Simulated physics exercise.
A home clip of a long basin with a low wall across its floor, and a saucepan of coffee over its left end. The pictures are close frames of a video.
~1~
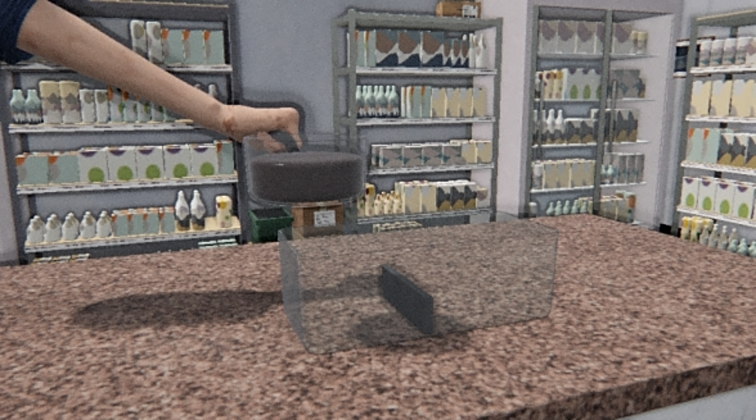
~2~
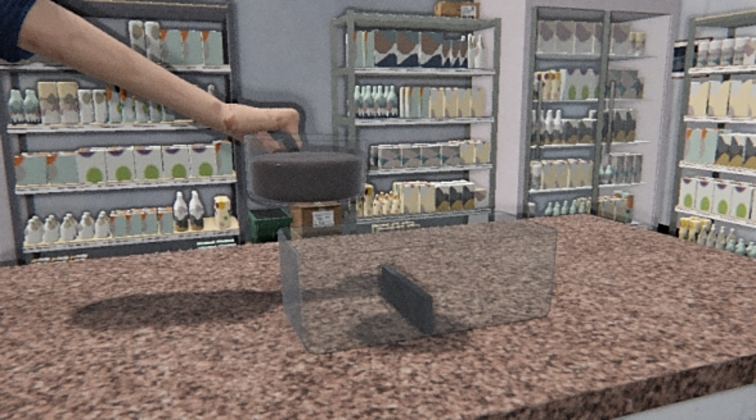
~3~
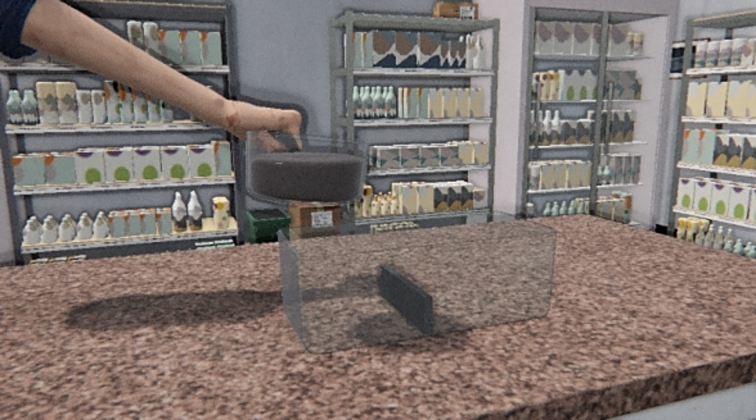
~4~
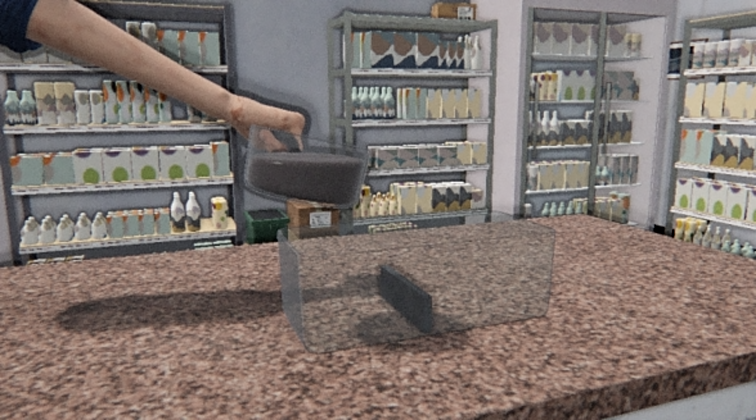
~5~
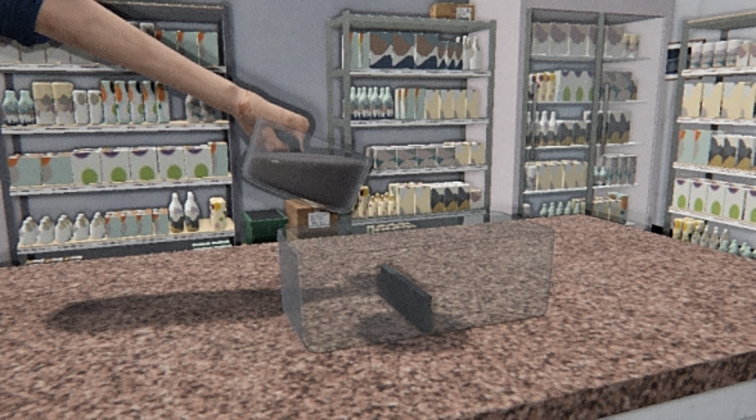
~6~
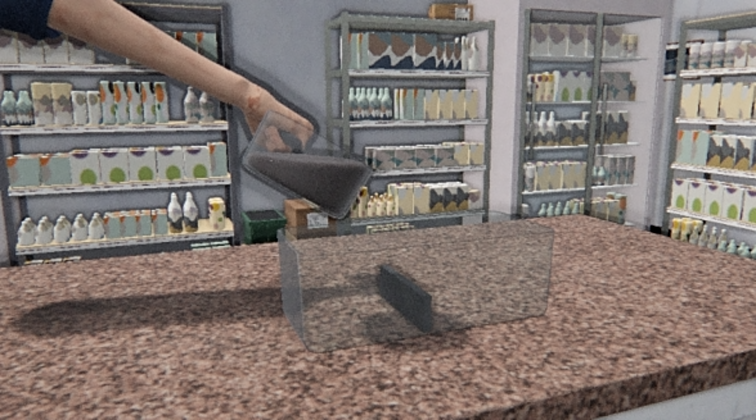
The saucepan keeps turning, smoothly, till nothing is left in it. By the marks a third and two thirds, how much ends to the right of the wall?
In the end less than a third is right of the wall.
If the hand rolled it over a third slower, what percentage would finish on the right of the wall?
Some 25 per cent.
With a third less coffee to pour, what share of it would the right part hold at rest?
Close to 0 per cent.
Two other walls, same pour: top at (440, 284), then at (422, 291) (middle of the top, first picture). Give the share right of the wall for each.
The first gives 15 %, the second 15 %.
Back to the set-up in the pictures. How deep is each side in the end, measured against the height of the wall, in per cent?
Near 50 on the left, 10 on the right.
A moment on, the tilt is 91° and 32 per cent is still to pour, 32 is left of the wall and 5 right of it.
Next, the tilt is 96° and 10 per cent is still to pour, 73 is left of the wall and 12 right of it.
Then the tilt is 96° and 3 per cent is still to pour, 81 is left of the wall and 14 right of it.
Later the tilt is 96° and 1 per cent is still to pour, 83 is left of the wall and 15 right of it.
At rest 84 per cent lies left of the wall, 15 right of it and 1 outside.
